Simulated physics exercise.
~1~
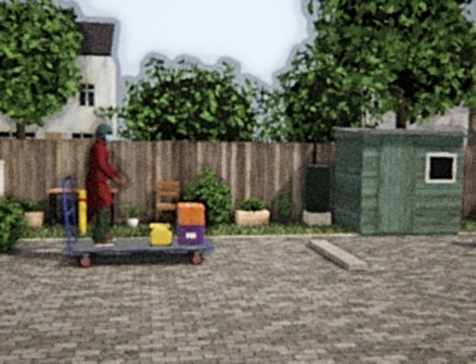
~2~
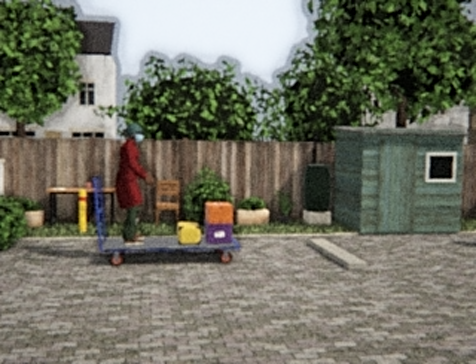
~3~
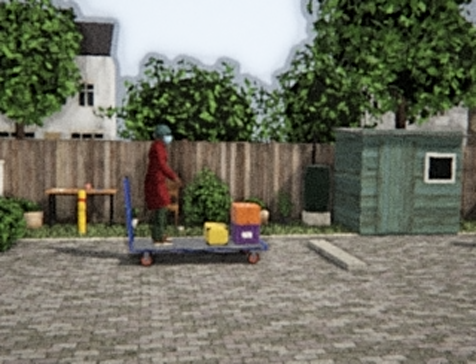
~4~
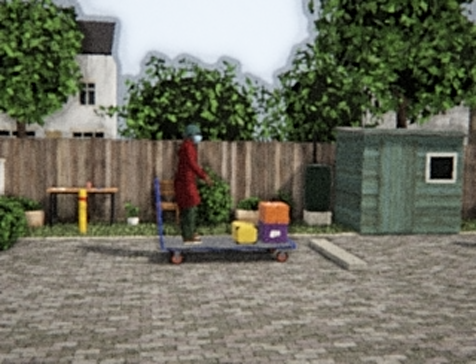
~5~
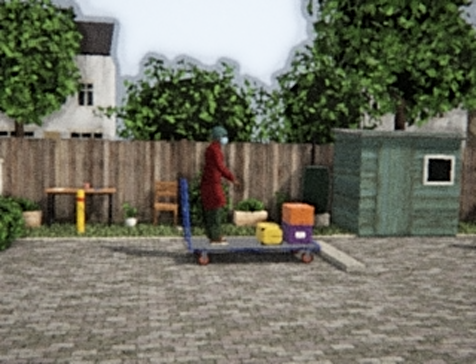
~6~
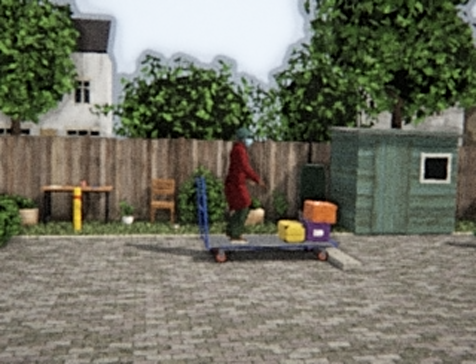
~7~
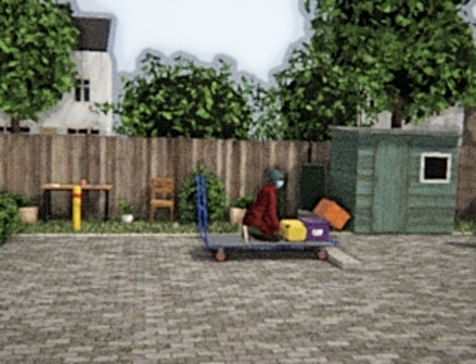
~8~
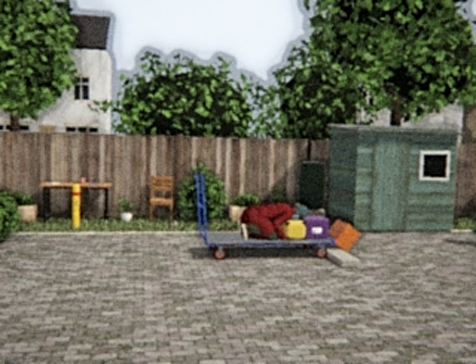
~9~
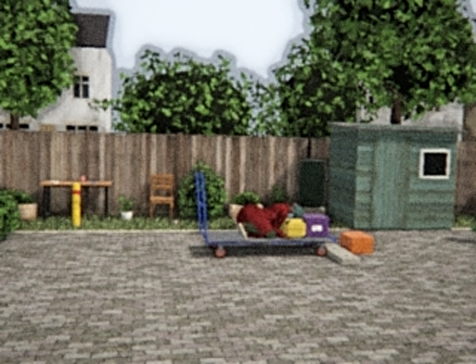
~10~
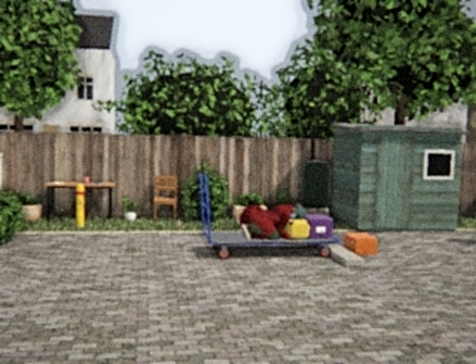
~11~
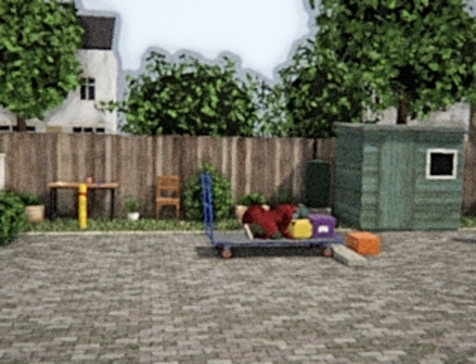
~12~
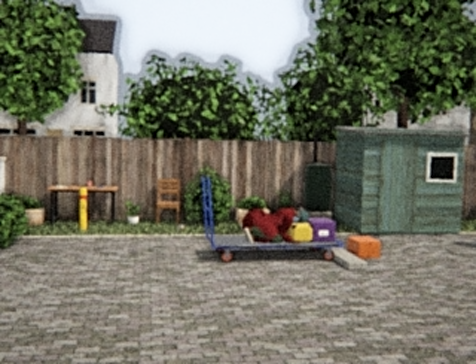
A blue trolley carrying a standing person in red, a yellow suitcase, a purple tote and an orange parcel rolled right across a paved yard and stopped at a kerb; the person crumpled onto the deck, while the orange parcel tumbled off the front onto the ground.
